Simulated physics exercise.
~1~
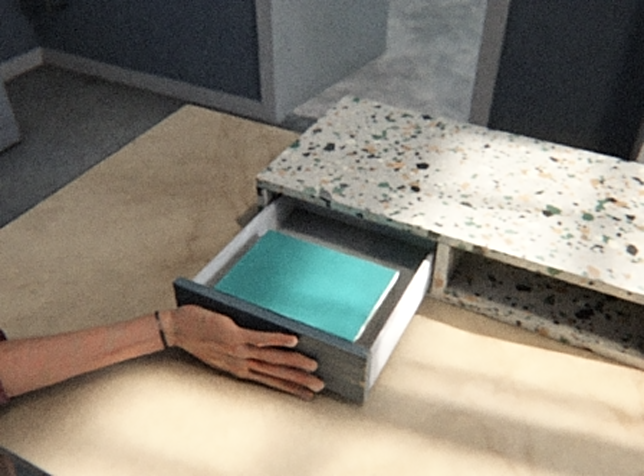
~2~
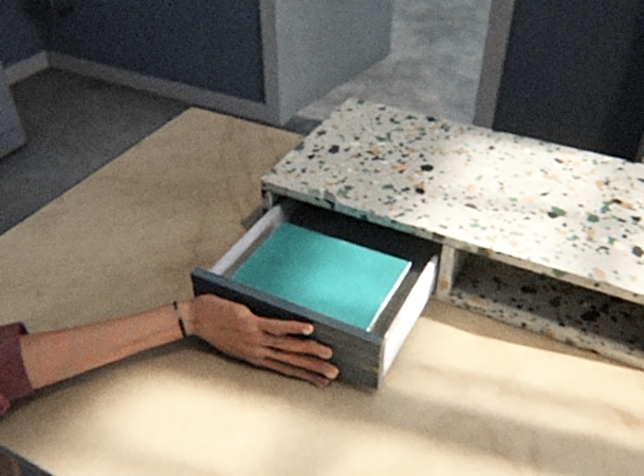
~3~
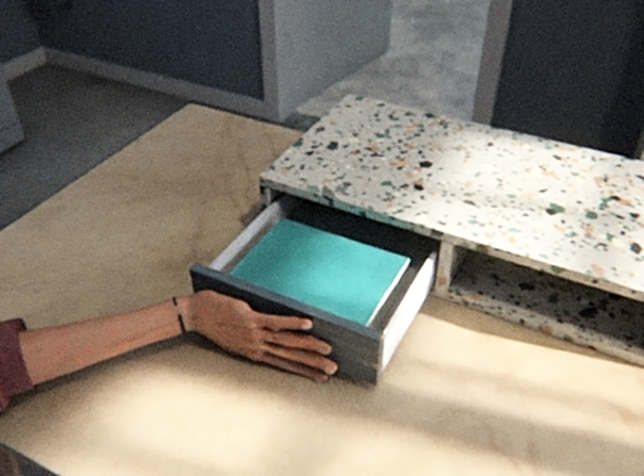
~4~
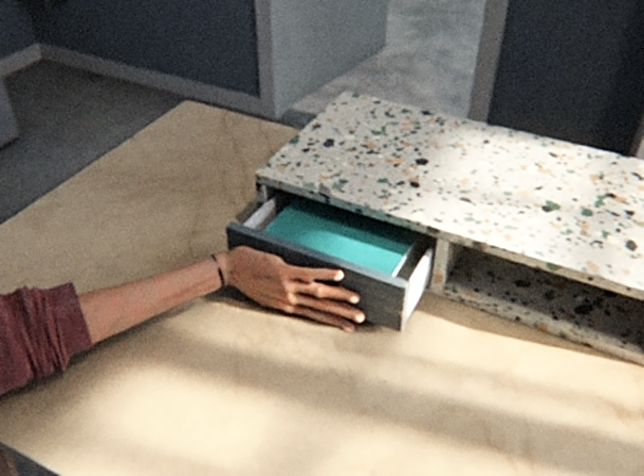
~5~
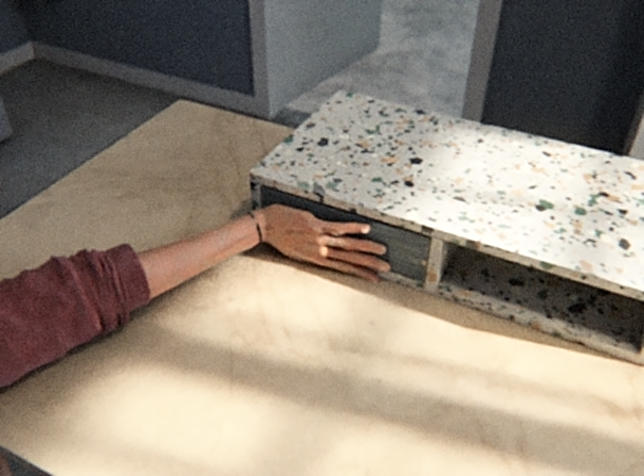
A hand pushes a drawer holding a turquoise book into a speckled chest until it shuts flush.
